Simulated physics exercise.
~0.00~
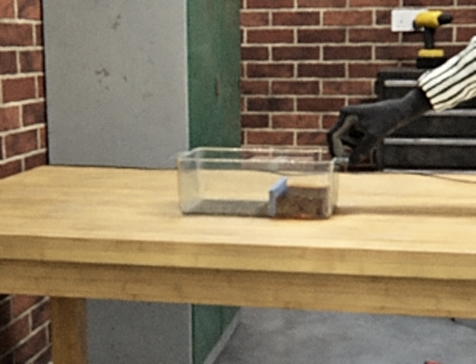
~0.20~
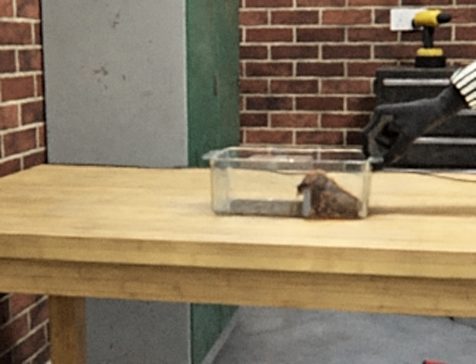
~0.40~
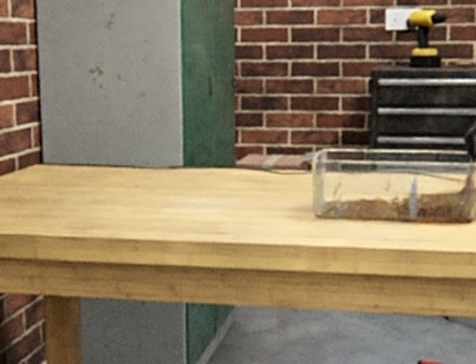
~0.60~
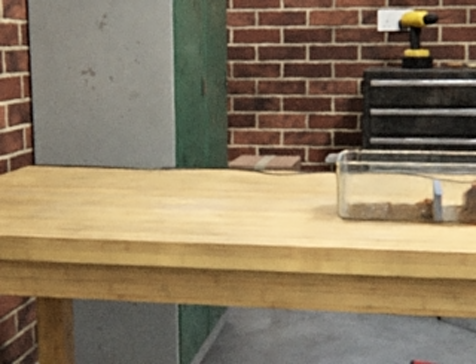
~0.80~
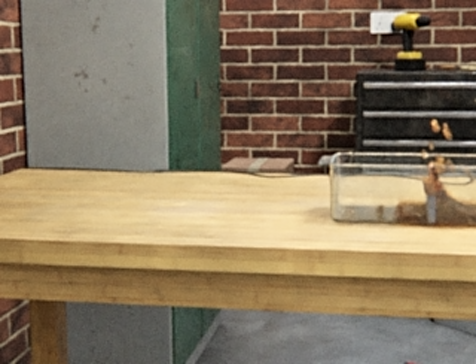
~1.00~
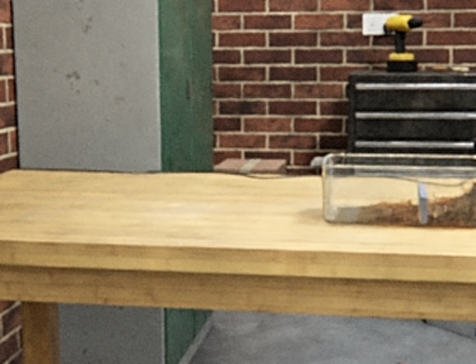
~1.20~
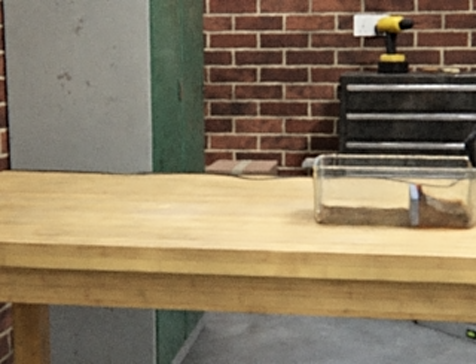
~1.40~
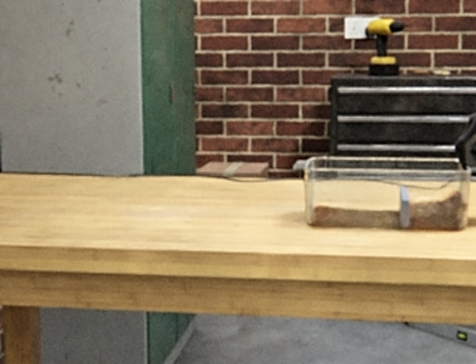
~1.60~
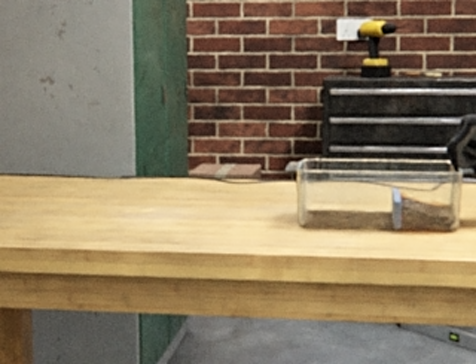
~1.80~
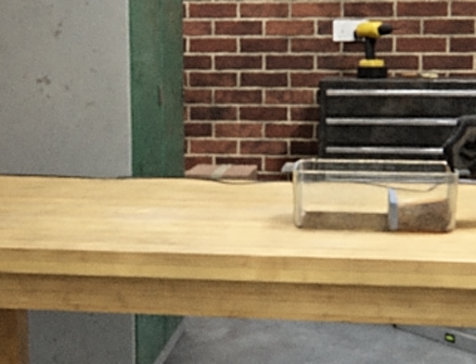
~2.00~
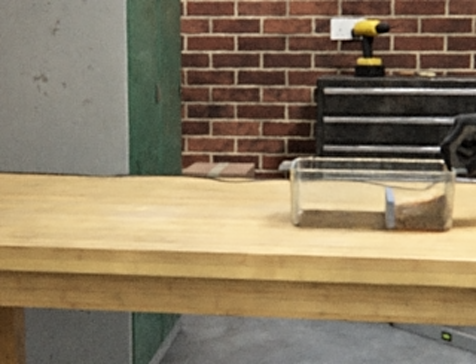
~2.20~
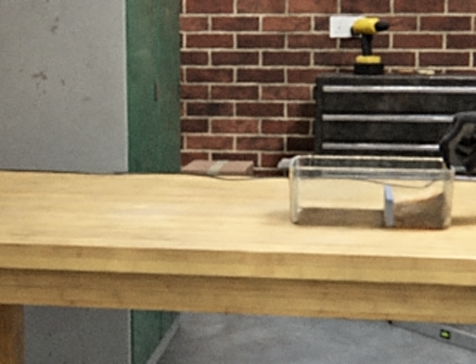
A gloved hand pulls a clear box right, sloshing brown tea over its divider and rim.
